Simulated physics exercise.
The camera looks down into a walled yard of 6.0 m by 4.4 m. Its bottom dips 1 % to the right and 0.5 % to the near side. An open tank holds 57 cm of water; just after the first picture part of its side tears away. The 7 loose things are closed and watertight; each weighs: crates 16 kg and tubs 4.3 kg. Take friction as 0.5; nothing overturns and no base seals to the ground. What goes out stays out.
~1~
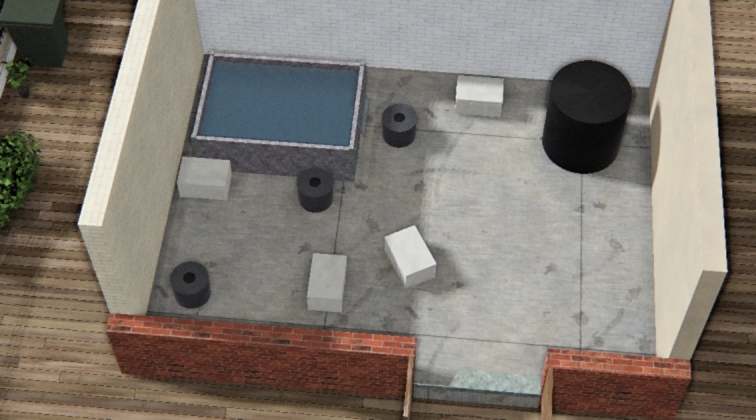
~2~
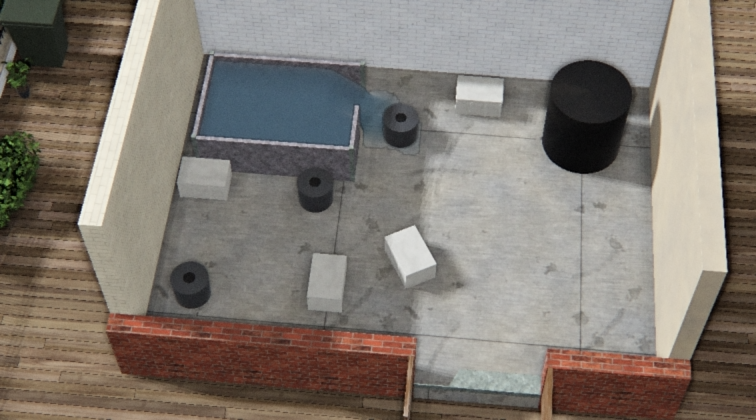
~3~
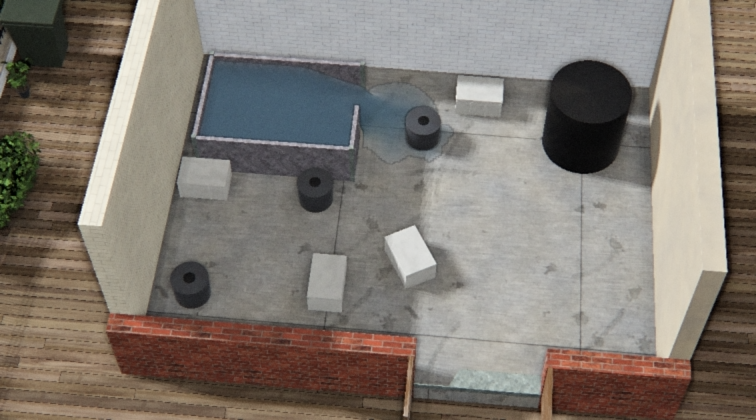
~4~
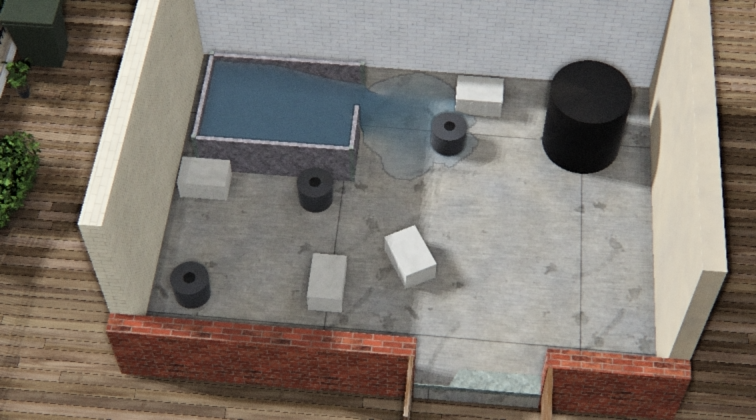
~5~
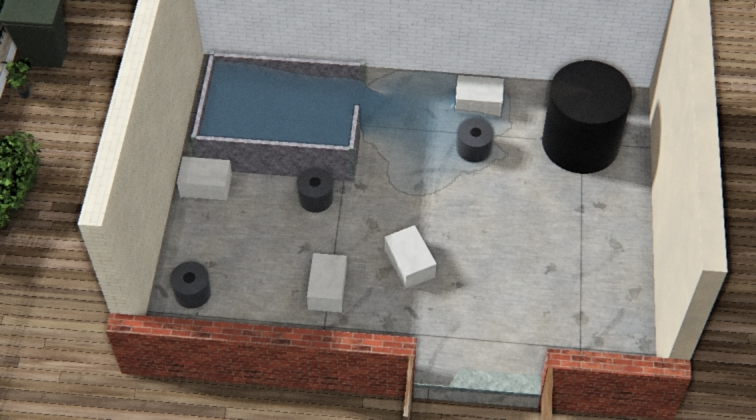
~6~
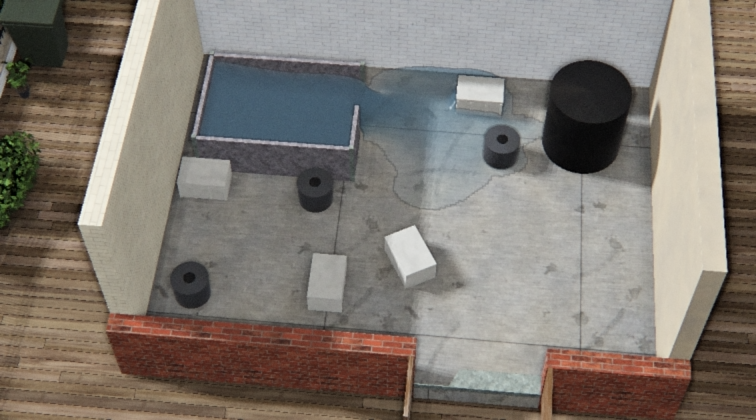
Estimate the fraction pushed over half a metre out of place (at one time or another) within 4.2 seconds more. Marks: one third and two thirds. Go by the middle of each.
Share: Not even a third.
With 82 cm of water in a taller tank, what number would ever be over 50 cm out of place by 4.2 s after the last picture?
Then 2.
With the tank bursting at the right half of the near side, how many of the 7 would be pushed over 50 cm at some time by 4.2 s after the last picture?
Then 5.
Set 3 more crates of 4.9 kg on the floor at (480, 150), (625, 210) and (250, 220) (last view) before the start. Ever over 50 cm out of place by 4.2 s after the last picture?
In that order: Past it, past it, less.
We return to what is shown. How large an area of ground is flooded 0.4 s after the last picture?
Some 7.5 m2.
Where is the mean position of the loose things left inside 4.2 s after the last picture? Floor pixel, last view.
At about (349, 240).
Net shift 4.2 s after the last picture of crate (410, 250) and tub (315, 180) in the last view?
In that order: 0 cm, 0 cm.
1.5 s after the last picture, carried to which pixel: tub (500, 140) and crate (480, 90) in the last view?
Around (640, 249) and (547, 77).
Then, 0.4 s after the last picture 1 of 7 are over 50 cm from their spots; 0 afloat.
Then, 1.5 s after the last picture 2 of 7 are over 50 cm from their spots; 2 afloat.
Then, 2.8 s after the last picture 2 of 7 are over 50 cm from their spots; 2 afloat.
Then, 4.2 s after the last picture 2 of 7 are over 50 cm from their spots, and 2 have been at some point; 2 afloat.
